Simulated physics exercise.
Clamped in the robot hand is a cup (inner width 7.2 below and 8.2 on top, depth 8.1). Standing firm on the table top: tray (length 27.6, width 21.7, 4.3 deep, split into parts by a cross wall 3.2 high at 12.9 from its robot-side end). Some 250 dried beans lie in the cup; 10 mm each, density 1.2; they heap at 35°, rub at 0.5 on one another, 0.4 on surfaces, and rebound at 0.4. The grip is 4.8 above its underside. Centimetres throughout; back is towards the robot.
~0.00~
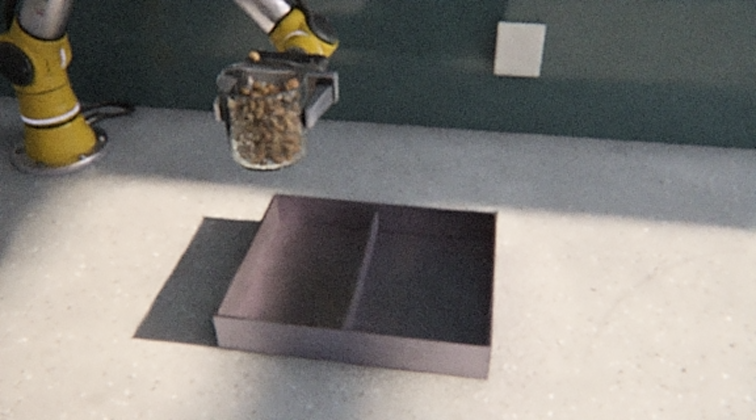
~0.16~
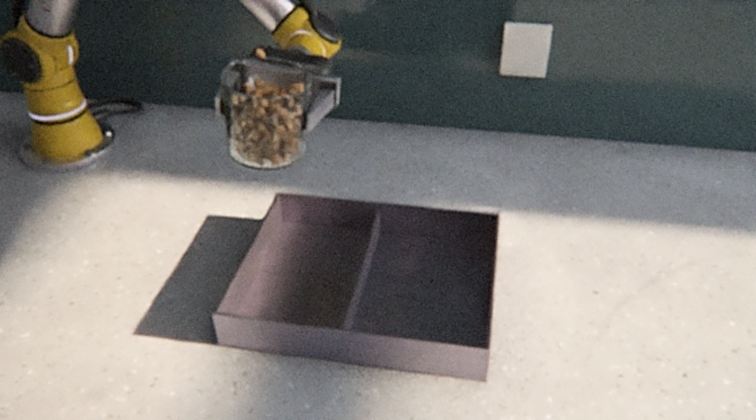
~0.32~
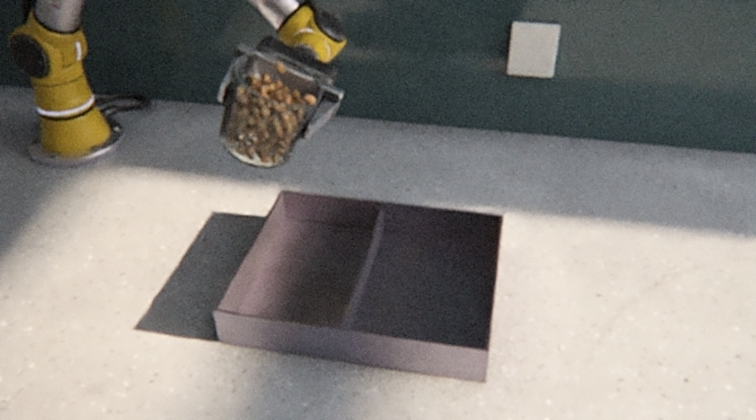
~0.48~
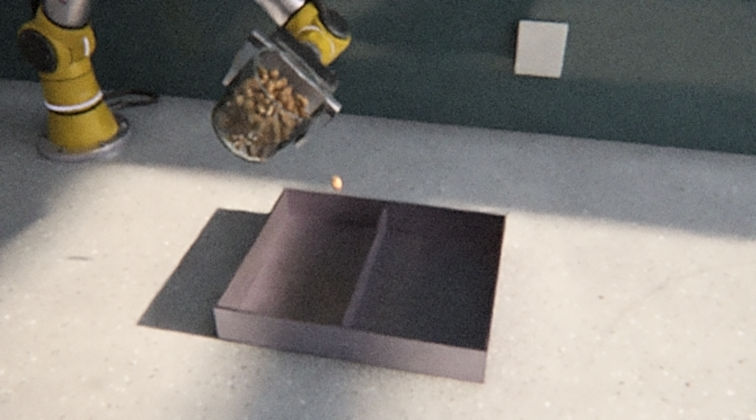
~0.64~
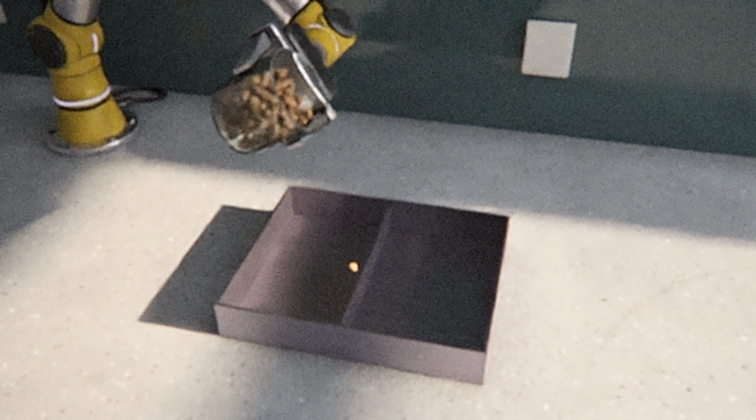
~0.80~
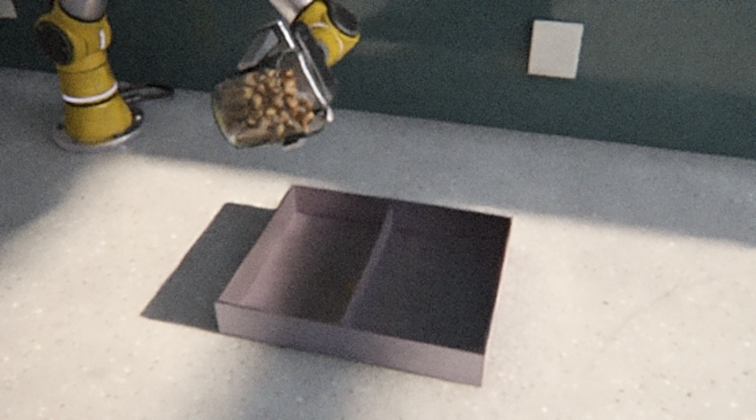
At the start, a yellow and silver robot arm holds a clear cup heaped with dried beans upright behind an empty, divided tray. The arm tilts the cup steadily further over, and a single bean drops out into the tray's left part, while the rest remain in the steeply tilted cup.
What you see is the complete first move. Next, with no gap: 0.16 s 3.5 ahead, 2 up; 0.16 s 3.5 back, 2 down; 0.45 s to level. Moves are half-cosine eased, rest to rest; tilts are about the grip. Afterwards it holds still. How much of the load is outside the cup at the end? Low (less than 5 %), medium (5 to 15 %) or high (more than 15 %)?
A medium share, 5 to 15 %, ends outside the cup.
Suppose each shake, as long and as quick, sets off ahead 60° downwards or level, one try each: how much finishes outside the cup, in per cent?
Some 0 and 10 per cent.
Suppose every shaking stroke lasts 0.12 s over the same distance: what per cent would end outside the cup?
It would be near 30 per cent.
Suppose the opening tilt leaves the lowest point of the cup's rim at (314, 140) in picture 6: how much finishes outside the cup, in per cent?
About 50 per cent.
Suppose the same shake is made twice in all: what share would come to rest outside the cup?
Then about 20 per cent.
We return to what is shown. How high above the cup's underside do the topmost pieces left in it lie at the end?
Some 7.5 cm.
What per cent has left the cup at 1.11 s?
Some 5 per cent.
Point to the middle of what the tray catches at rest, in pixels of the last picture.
Around (389, 286).
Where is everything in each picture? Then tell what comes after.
Cup middle at (266, 117), level; upper third of the load around (267, 108), from x 230 to 300, top at y 55; 249 in the cup, in the first picture.
Cup middle at (267, 116), tilted 6° forward; upper third of the load around (266, 107), from x 230 to 300, top at y 55, in the second picture.
Cup middle at (267, 113), tilted 23° forward; upper third of the load around (262, 104), from x 230 to 310, top at y 65, in the third picture.
Cup middle at (266, 109), tilted 43° forward; upper third of the load around (258, 98), from x 225 to 335, top at y 70; 248 in the cup, 1 in flight or on a rim, in the fourth picture.
Cup middle at (267, 106), tilted 60° forward; upper third of the load around (255, 91), from x 220 to 355, top at y 75; 248 in the cup, 1 in the robot-side part, in the fifth picture.
Cup middle at (268, 104), tilted 66° forward; upper third of the load around (255, 89), from x 225 to 350, top at y 70; 248 in the cup, 1 in the robot-side part, in the sixth picture.
After 1.11 s, tilted 66° forward, highest piece 24 above the table; 232 in the cup, 1 in the robot-side part, 16 in flight or on a rim.
After 1.42 s, tilted 17° forward, highest piece 25 above the table; 224 in the cup, 14 in the far-side part, 11 in the robot-side part.
After 1.77 s, level, highest piece 26 above the table; 224 in the cup, 14 in the far-side part, 11 in the robot-side part.
After 2.82 s, level, highest piece 26 above the table; 224 in the cup, 14 in the far-side part, 11 in the robot-side part.
At rest, 224 in the cup, 14 in the far-side part, 11 in the robot-side part. That is 10 % outside the cup.
